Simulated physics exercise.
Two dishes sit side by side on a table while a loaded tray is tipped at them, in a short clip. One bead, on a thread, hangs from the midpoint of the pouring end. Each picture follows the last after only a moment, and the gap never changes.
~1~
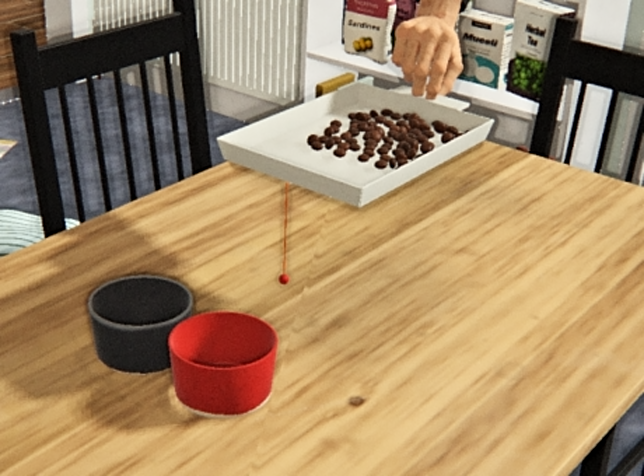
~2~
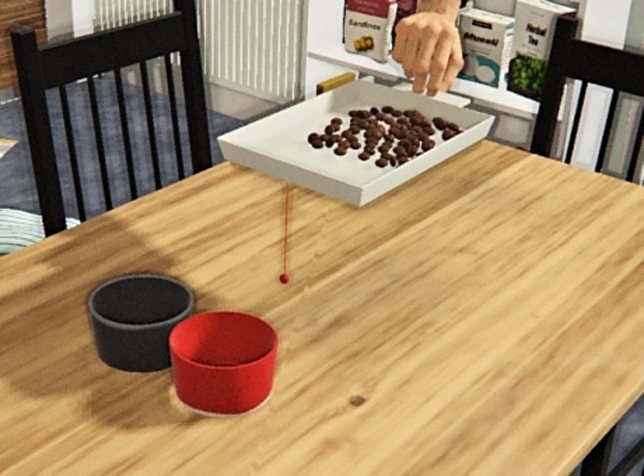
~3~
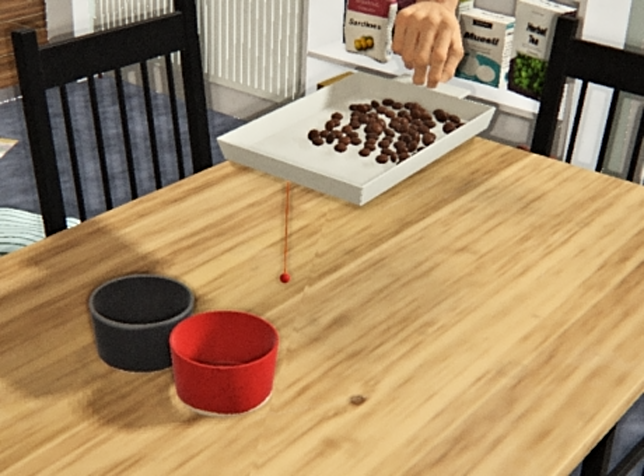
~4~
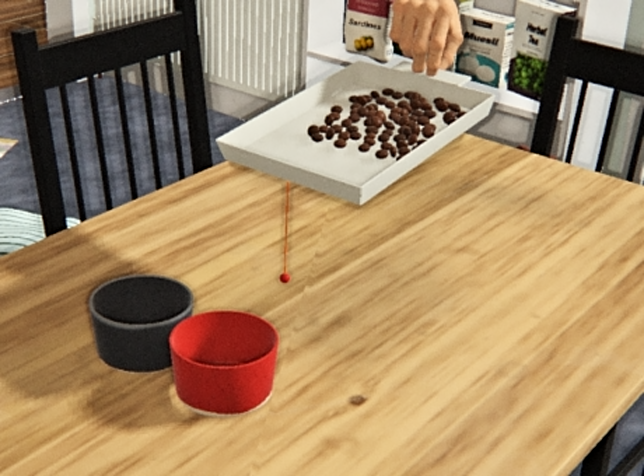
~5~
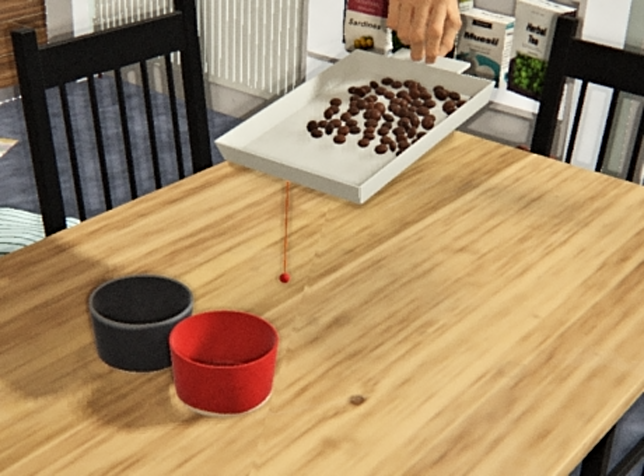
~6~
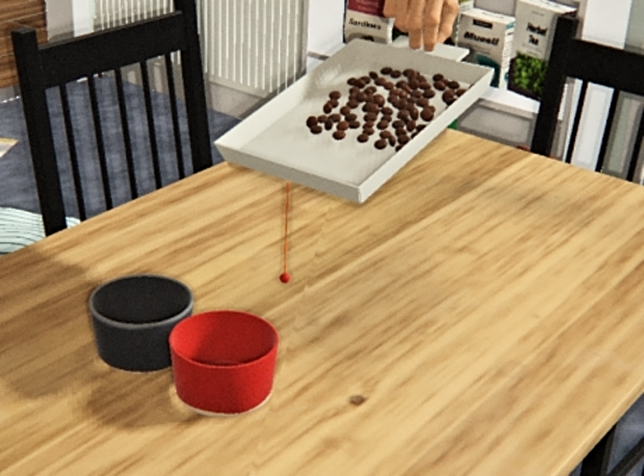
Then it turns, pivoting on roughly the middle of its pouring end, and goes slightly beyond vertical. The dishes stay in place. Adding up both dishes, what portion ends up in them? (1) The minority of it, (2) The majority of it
The minority of it (1).
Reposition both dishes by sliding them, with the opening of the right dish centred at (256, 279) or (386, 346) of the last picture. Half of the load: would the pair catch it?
Well, the minor share the first time and the minor share the second time.
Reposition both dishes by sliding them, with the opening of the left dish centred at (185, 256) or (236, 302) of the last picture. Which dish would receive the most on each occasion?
The dish at right, then the dish at left.
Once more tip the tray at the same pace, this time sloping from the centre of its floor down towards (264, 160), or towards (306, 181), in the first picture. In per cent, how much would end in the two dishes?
Somewhere close to 0 % the first time, 10 % the second.
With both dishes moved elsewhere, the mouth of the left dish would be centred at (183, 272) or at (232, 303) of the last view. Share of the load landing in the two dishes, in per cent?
In order, 80 % and 70 %.
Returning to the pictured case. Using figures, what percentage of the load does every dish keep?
0 % left, 20 % right.
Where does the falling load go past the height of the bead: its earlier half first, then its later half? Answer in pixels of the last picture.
For the early half I get (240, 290), and for the late half (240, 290).
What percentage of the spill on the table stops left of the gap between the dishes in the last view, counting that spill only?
That's roughly 10 per cent of the pieces.
Just after the last frame, tray tipped steeply; almost all on the tray; just a few in the air.
A moment on, tray tipped right over; the larger part on the tray; just a few in the right dish; just a few in the left dish; about a tenth outside both; just a few in the air.
Further on, tray tipped past a quarter turn; roughly a quarter in the right dish; just a few in the left dish; the larger part outside both; just a few in the air.
When it is over, tray tipped past a quarter turn; roughly a quarter in the right dish; just a few in the left dish; the larger part outside both.
